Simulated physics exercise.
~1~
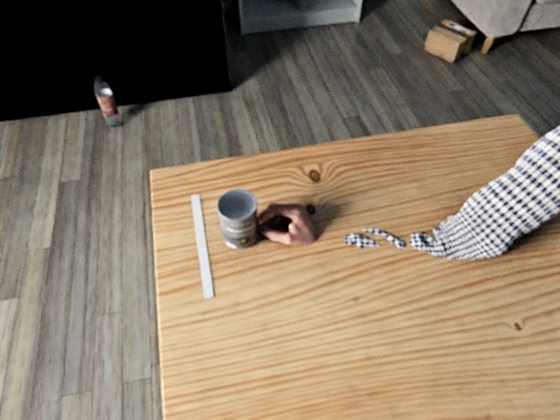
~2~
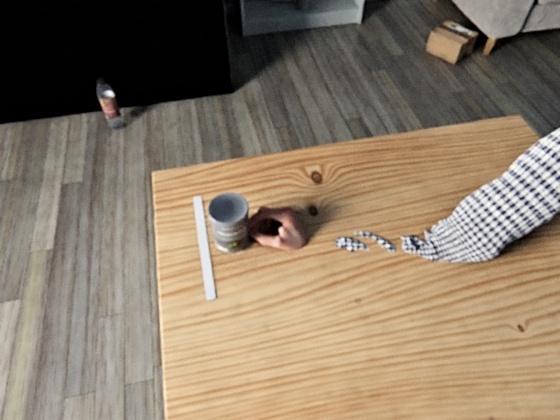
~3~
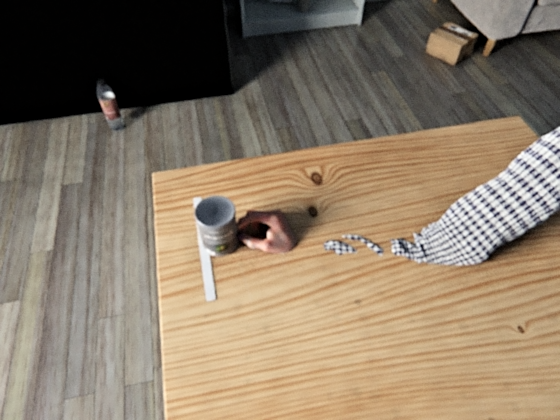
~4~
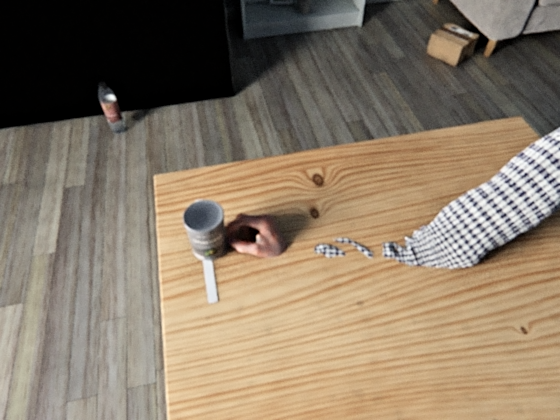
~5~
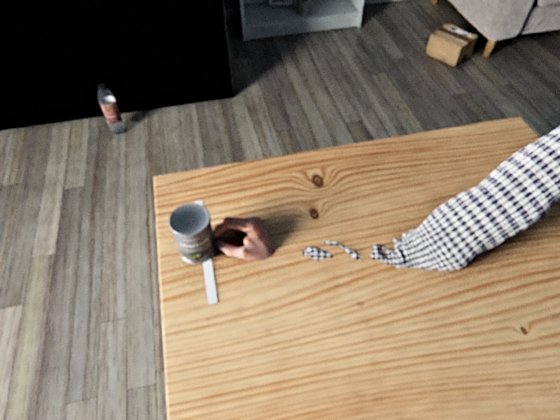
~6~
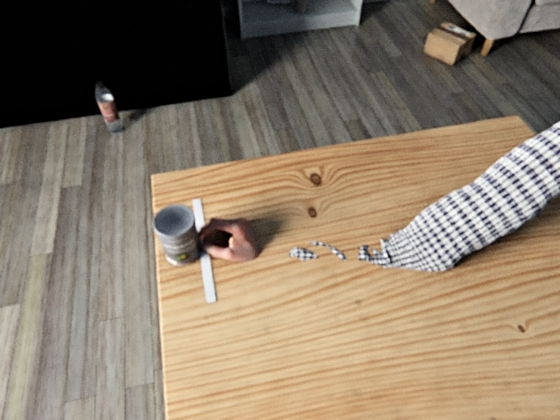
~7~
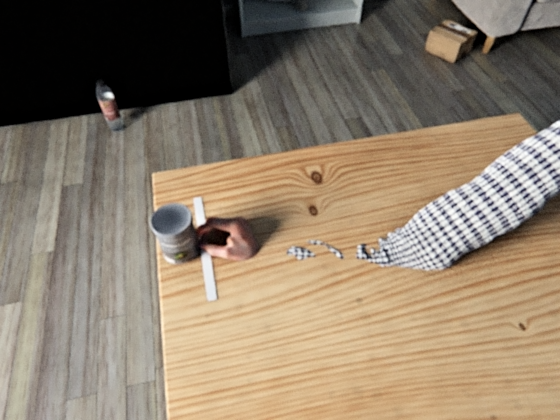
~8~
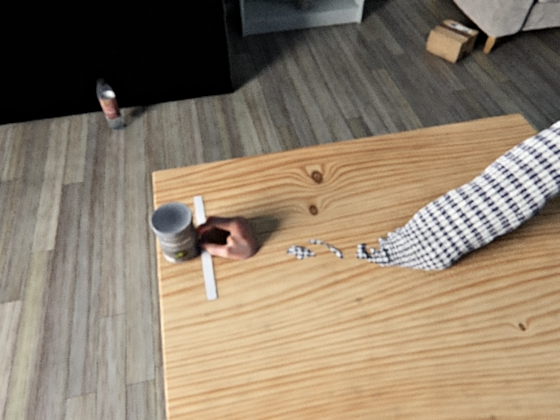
A grey tin slid left across a wooden table, pushed by a hand in a checked sleeve, and passed over a pale strip of tape. It stopped upright just beyond the strip, still on the table near the left edge, with the hand beside it.
